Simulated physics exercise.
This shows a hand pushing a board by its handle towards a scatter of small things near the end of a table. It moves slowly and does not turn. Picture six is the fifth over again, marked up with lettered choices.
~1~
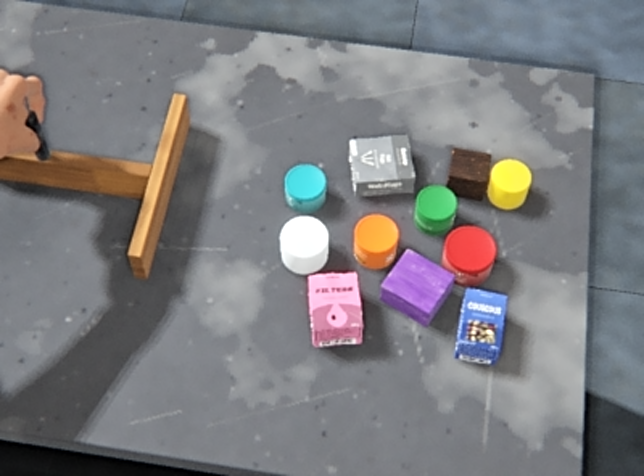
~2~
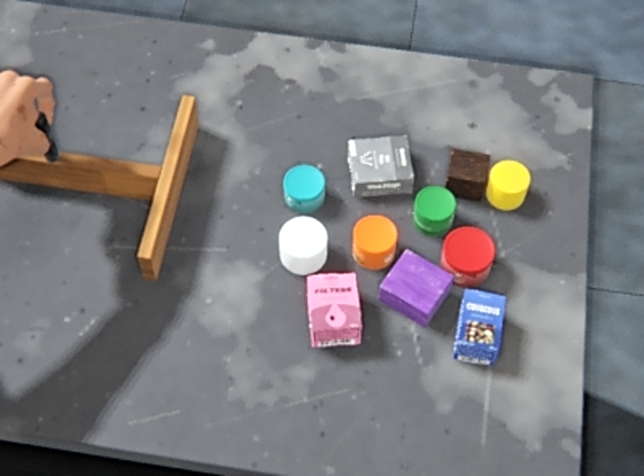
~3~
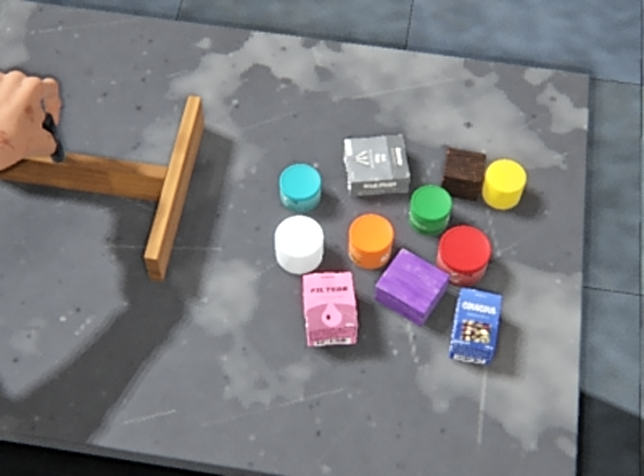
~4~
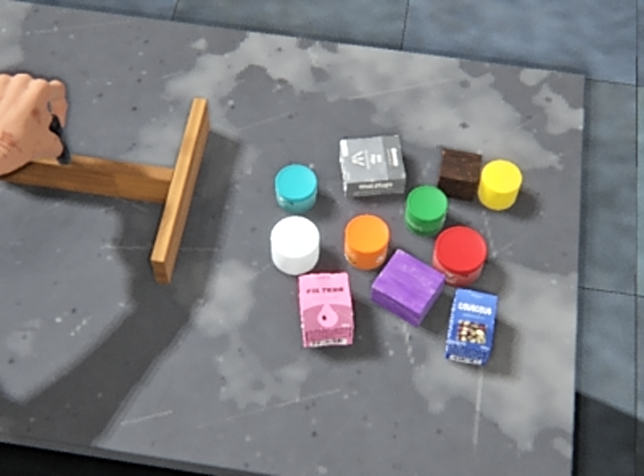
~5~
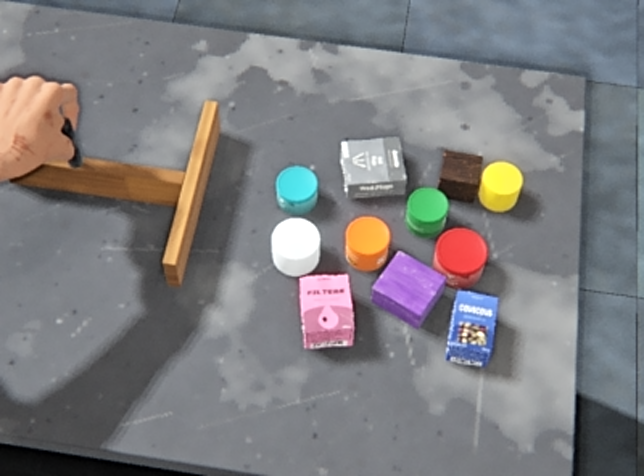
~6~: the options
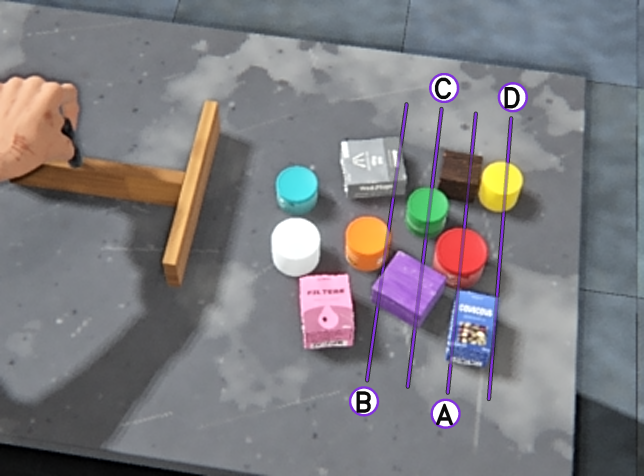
A hand at the left grips the handle of a T-shaped wooden board and slides it slowly to the right across a gray tabletop. The board edges a little nearer to a cluster of colorful jars, blocks and small boxes, still with a gap between them, while the objects stay in their arrangement.
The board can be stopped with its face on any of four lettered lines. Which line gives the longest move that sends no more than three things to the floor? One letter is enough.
No fourth one falls up to D.
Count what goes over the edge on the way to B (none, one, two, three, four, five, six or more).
By then, none.
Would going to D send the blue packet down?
No.
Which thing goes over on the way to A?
The yellow tin.
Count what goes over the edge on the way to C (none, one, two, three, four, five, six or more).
The count is none.
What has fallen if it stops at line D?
It is the yellow tin.
On the copy, A at (463, 242); B at (388, 232); C at (426, 237); D at (501, 248).
On D. First, board (303, 194); turquoise jar (333, 197); white pot (325, 252).
Then, board (414, 210); yellow tin (536, 195); red jar (500, 270).
Finally, board (502, 222); yellow tin over the edge; black block (585, 181); one fallen.
By contrast, A is within the limit but short; B is within the limit but short; C is within the limit but short.
